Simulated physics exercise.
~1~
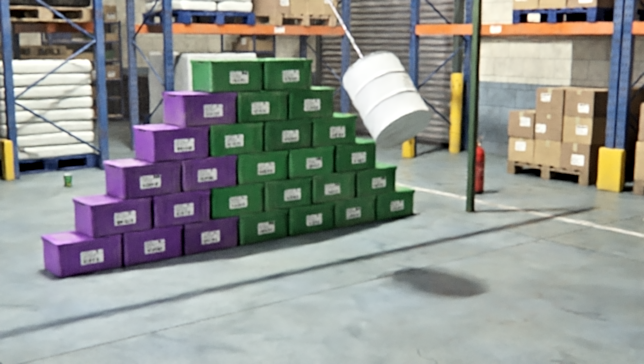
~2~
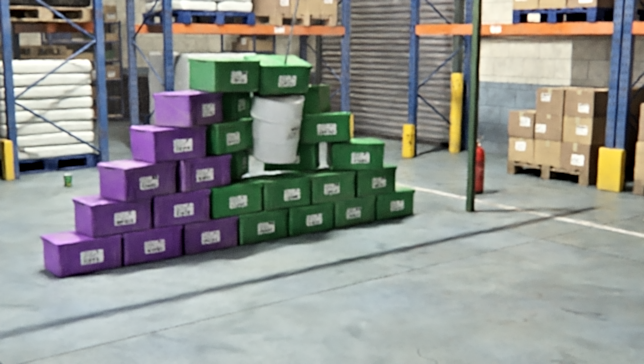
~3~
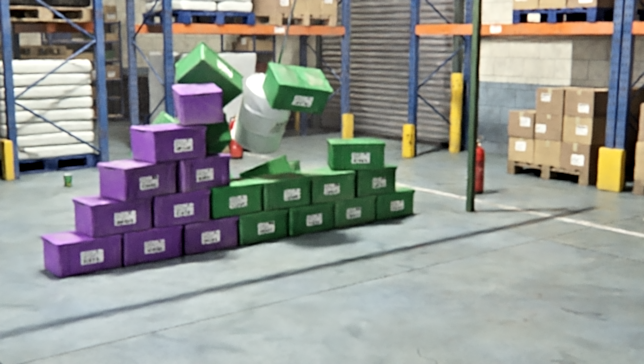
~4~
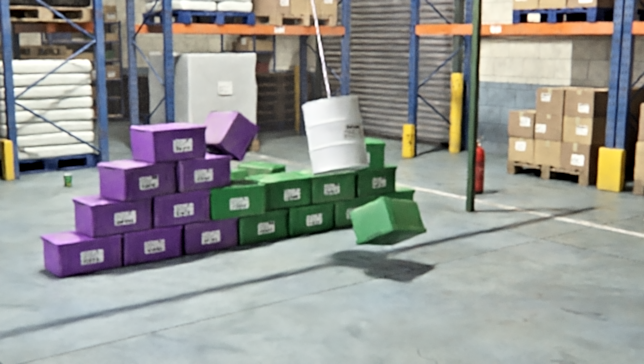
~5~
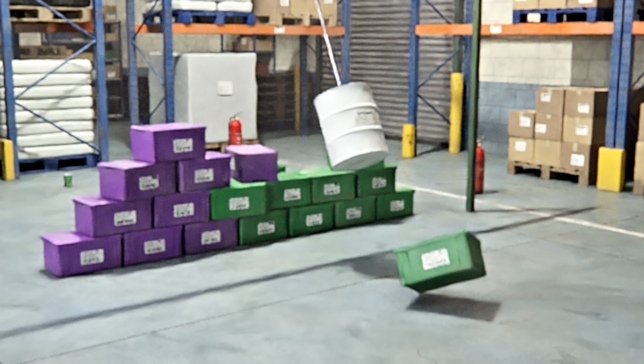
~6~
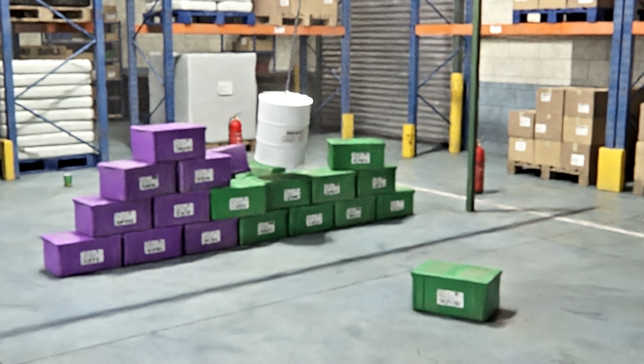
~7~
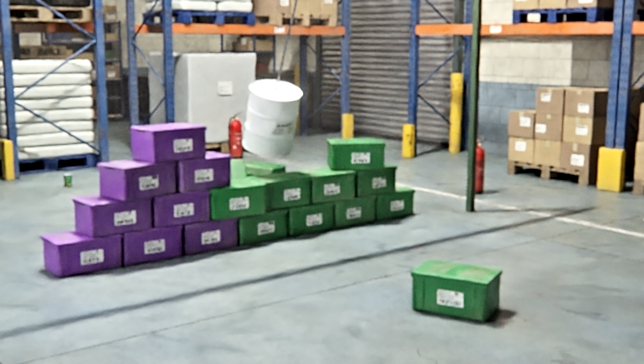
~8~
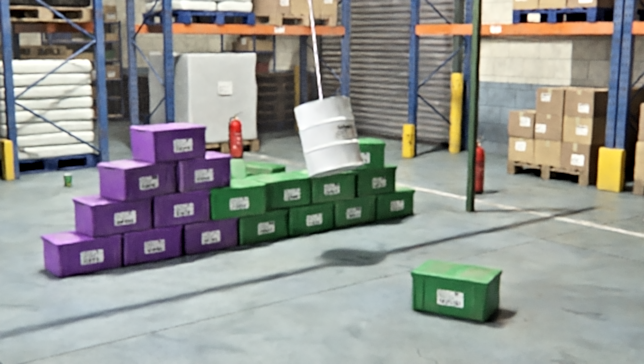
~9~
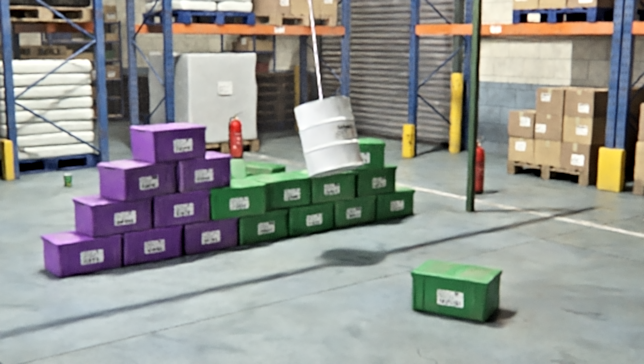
The clip opens in a warehouse, where purple totes on the left and green ones on the right form a stepped wall as a white drum hangs on a line beside it. The drum swings left into the upper green totes and pushes through, tipping the top ones and knocking others away. As it swings back right, one green tote tumbles to the floor in front, while a purple tote topples from its perch. The drum keeps swinging above the gap. Finally, the lower rows and most purple totes still stand, with the lone green tote resting upright at right.
